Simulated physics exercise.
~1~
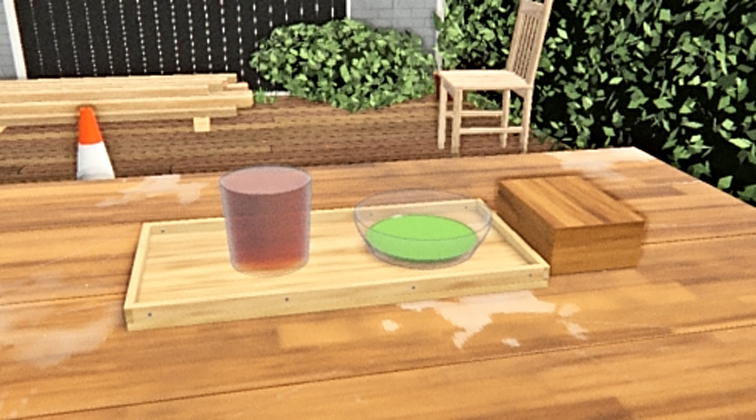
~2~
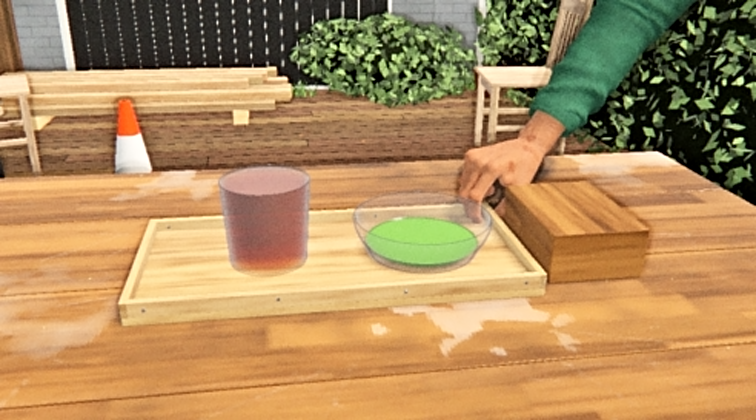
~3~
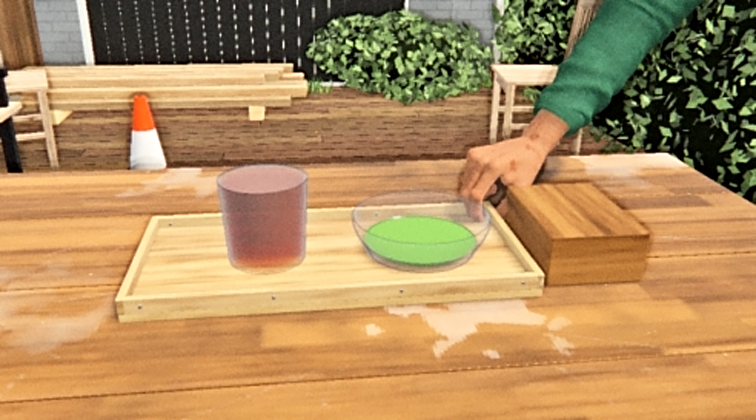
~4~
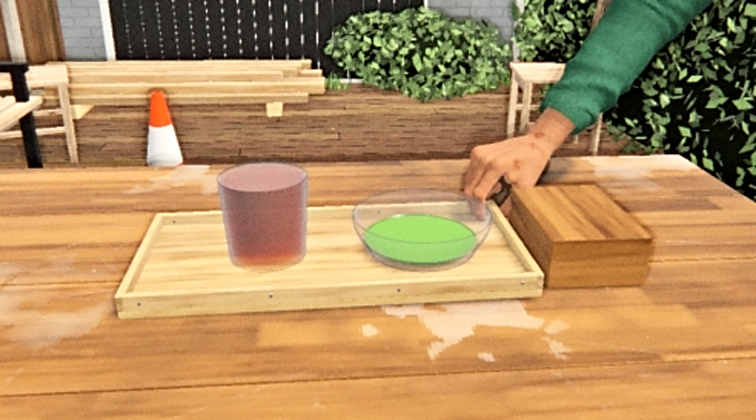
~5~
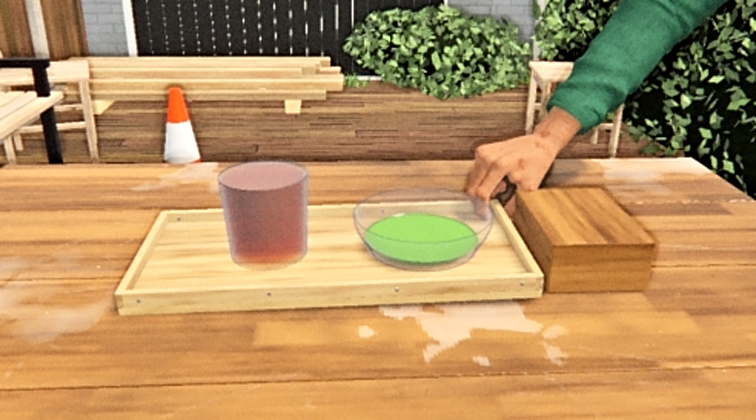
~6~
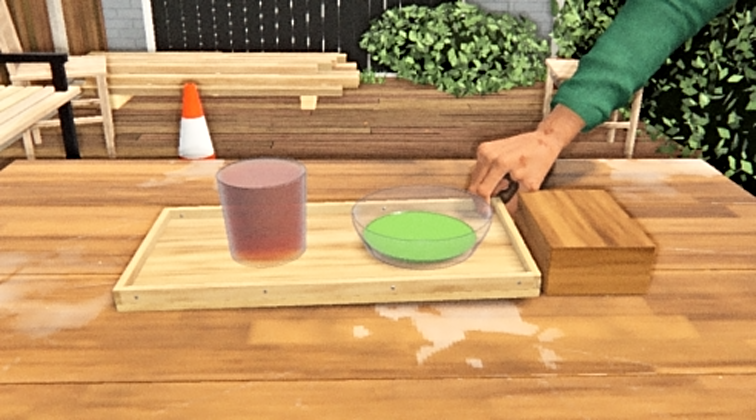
Hand in a green sleeve gripping the right end of a wooden tray holding red and green liquids, barely moving it.
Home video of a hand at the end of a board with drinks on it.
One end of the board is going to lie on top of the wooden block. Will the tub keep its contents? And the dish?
Tub - runs over, dish - nothing lost.
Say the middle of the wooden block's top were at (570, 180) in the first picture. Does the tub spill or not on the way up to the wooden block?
Brims over.
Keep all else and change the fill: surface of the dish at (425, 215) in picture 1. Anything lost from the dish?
Then, put simply, some gets out.
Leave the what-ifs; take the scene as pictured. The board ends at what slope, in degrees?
It ends up tilted at around 9°.
Next, the board slopes by about 5°; tub, it has slopped over; dish, its rim is dry.
After that, the board slopes by about 10°; tub, it has slopped over; dish, its rim is dry.
Finally, the board slopes by about 9°, resting on the wooden block; tub, it has slopped over; dish, its rim is dry.
